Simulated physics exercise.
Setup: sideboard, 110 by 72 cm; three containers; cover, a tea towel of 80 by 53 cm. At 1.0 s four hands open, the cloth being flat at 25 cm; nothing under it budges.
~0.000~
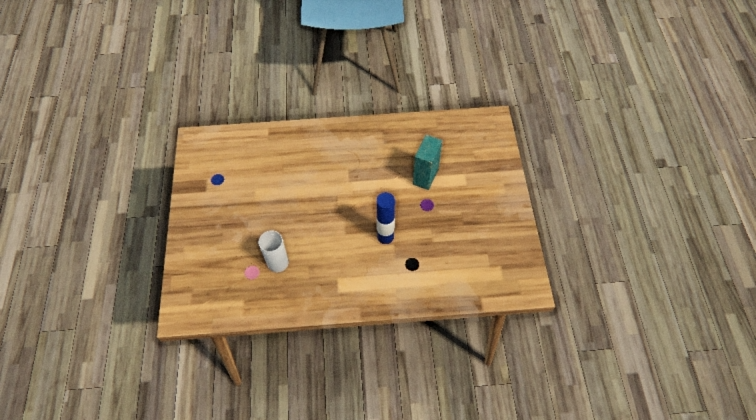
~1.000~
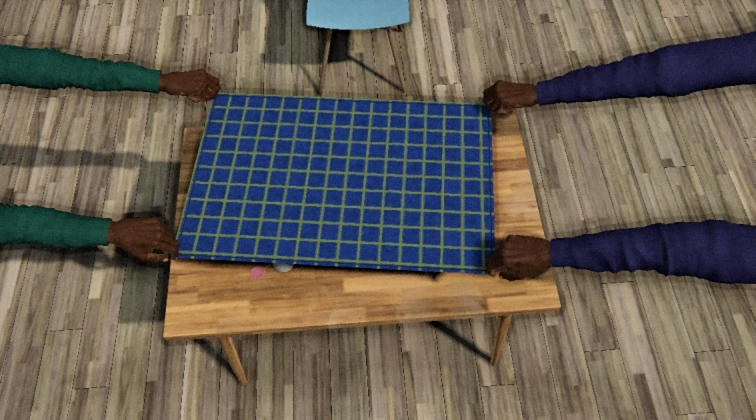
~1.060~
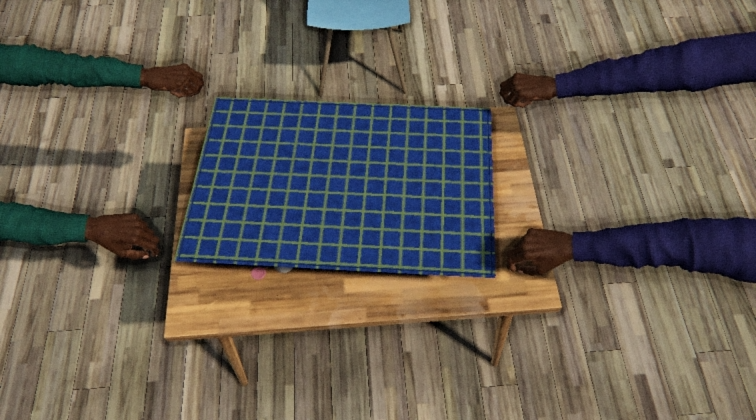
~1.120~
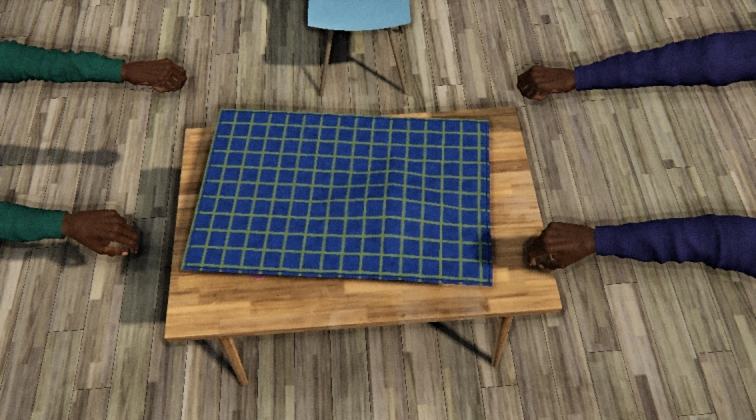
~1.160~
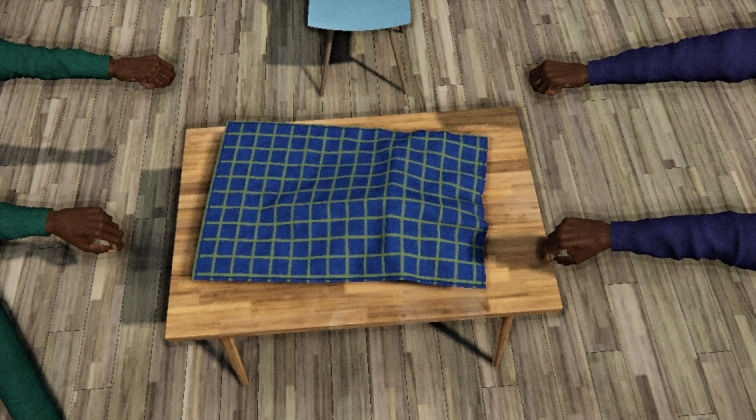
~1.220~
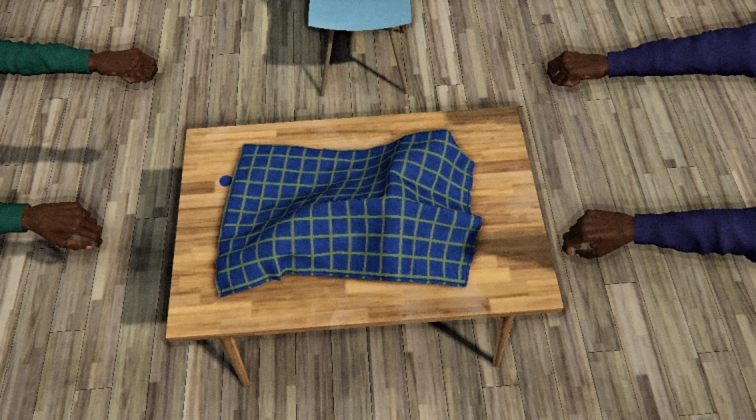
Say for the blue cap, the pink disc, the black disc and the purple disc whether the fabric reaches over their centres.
The blue cap stays uncovered, the pink disc vanishes under it, the black disc gets covered, the purple disc ends under the cloth.
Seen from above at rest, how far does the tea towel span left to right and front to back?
It covers around 74 cm side to side and 48 cm front to back.
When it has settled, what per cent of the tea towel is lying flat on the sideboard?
I'd say close to 25 in a hundred.
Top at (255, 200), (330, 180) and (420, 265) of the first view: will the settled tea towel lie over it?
Result, same order: Overlaid, overlaid, overlaid.
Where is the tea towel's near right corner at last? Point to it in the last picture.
That corner ends up near pixel (435, 276) in the last view.
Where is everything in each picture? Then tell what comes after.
The first picture shows shows, blue cap (217, 179); pink disc (252, 272); black disc (412, 264); purple disc (427, 205); teal block (429, 148), 15 cm tall; white cup (271, 241), 14 cm tall; blue canister (386, 200), 21 cm tall.
The second picture shows shows, tea towel corners (171, 257) (214, 93) (491, 104) (496, 275); highest point 25 cm, lowest 25 cm.
The third picture shows shows, tea towel corners (174, 261) (216, 97); highest point 23 cm, lowest 23 cm.
The fourth picture shows shows, tea towel corners (181, 270) (221, 109); highest point 22 cm, lowest 18 cm.
The fifth picture shows shows, tea towel corners (192, 280) (227, 121); highest point 22 cm, lowest 12 cm.
The sixth picture shows shows, tea towel corners (220, 297) (243, 144) (462, 162) (466, 287); highest point 22 cm, lowest 1 cm.
At 1.4 s, 25 % of it is down, spanning 73 by 48 cm, above pink disc, black disc, purple disc.
At 1.6 s, 25 % of it is down, spanning 74 by 48 cm, above pink disc, black disc, purple disc.
At 1.7 s, 25 % of it is down, spanning 73 by 48 cm, above pink disc, black disc, purple disc.
At 1.9 s, 25 % of it is down, spanning 73 by 48 cm, above pink disc, black disc, purple disc.
At 2.7 s, 25 % of it is down, spanning 73 by 48 cm, above pink disc, black disc, purple disc.
